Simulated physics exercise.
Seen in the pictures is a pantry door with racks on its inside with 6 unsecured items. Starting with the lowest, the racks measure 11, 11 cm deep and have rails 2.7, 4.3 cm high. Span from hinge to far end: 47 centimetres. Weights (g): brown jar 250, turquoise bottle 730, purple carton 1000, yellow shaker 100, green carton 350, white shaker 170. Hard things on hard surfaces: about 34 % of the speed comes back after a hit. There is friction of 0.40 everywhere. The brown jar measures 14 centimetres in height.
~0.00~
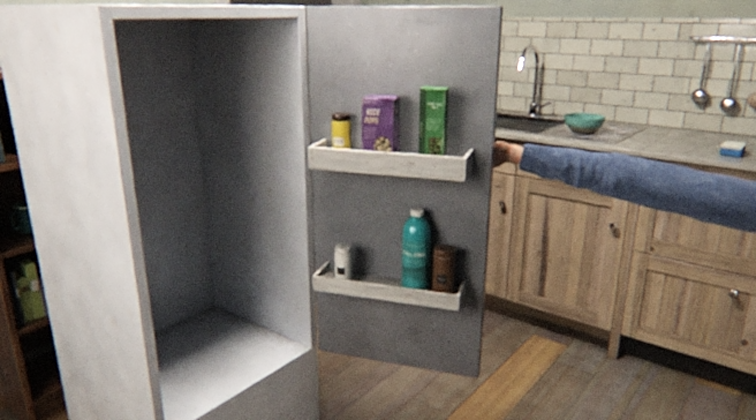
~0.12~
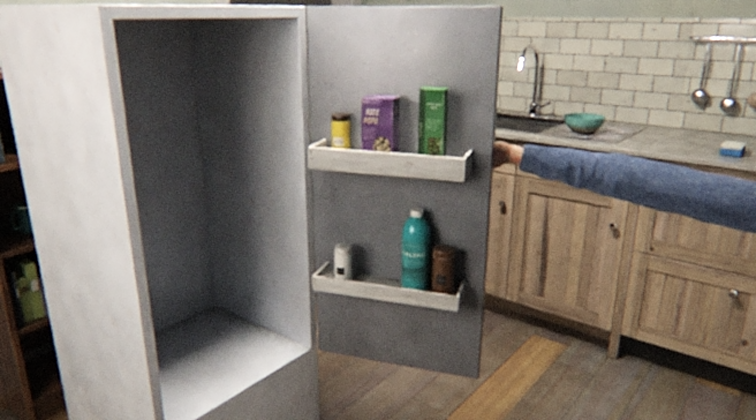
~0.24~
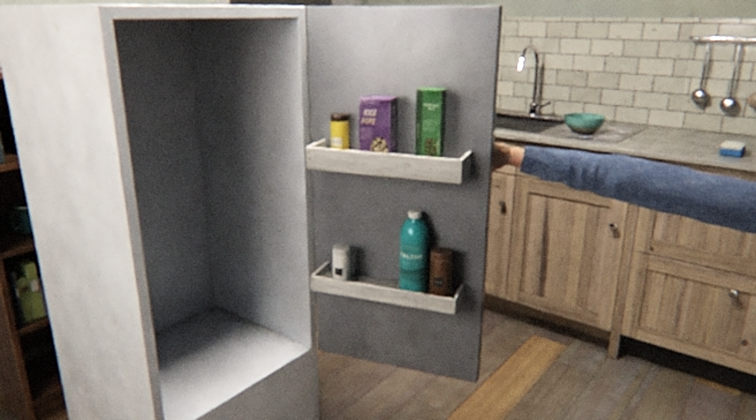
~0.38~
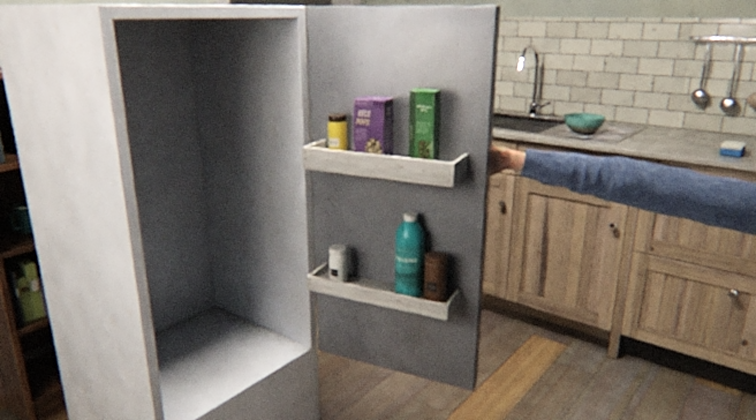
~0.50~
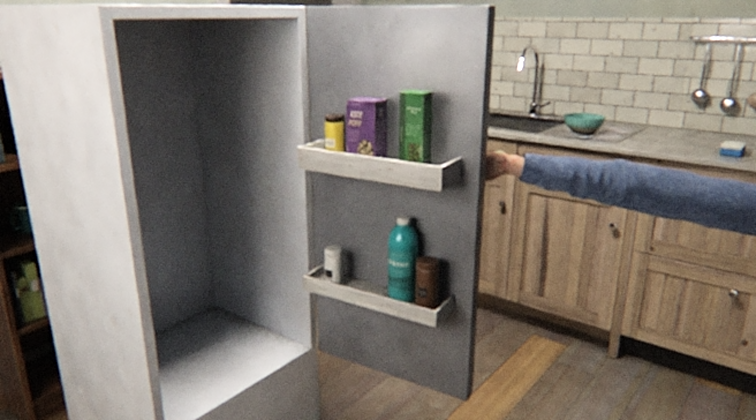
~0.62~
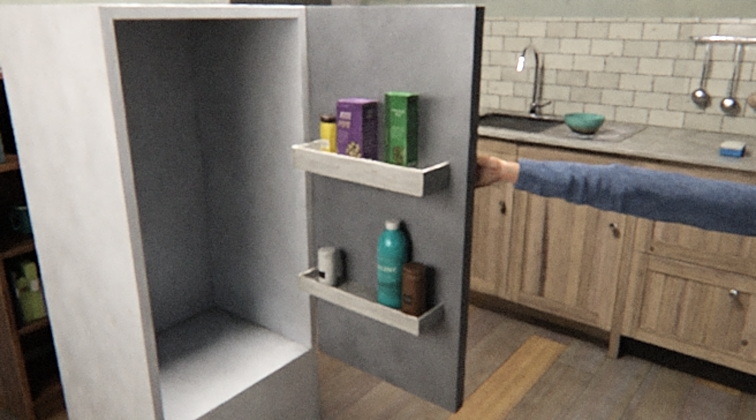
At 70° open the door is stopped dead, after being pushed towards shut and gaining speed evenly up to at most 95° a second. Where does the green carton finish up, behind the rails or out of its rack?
The green carton finishes up out of its rack.
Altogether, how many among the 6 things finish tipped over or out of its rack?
In all, 1.
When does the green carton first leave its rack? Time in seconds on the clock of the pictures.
I'd put it at some 1.1 s.
Around 1.32 s, open by 70°; green carton now out of its rack; brown jar at 6° to upright; turquoise bottle shifted 2 cm.
Around 1.62 s, open by 70°; turquoise bottle at 4° to upright.
Finally (2.4 s), out of its rack, green carton; the other 5 still in place (within 5 cm).
